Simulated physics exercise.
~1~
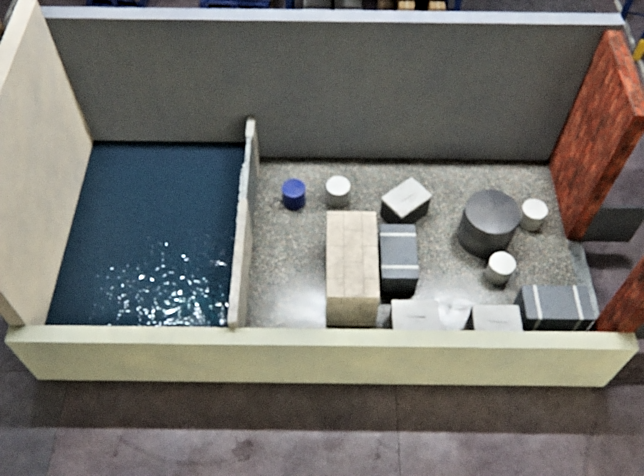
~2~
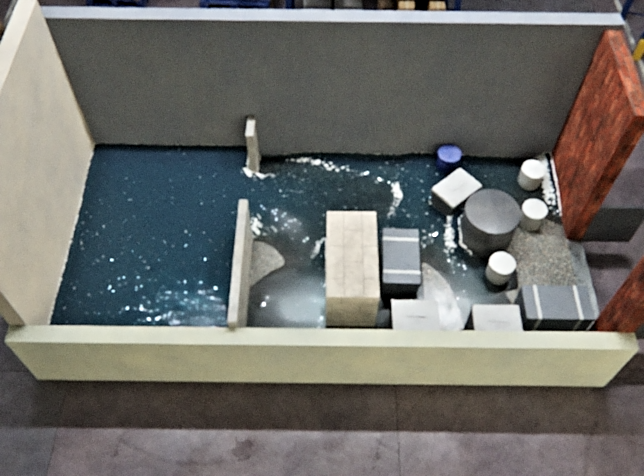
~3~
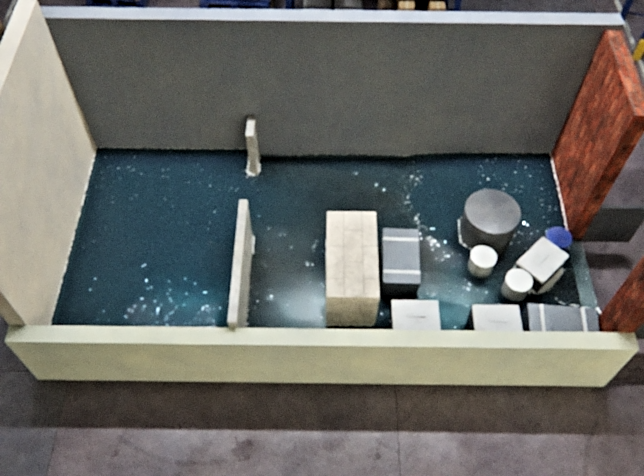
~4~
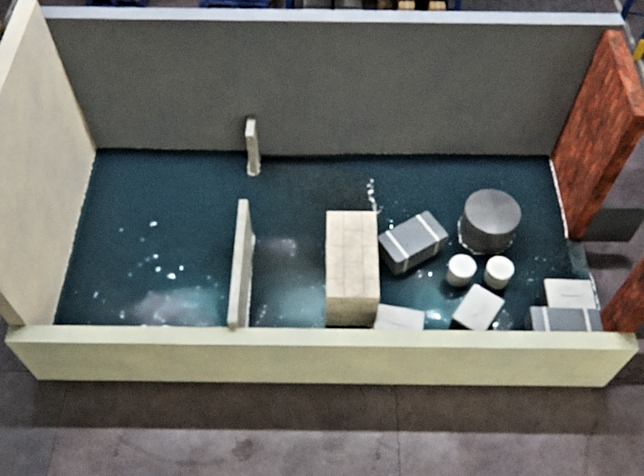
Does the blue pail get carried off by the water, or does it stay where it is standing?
The blue pail gets carried off. The water sweeps it along the back wall to the right side, and by the end it is no longer in the rooms.
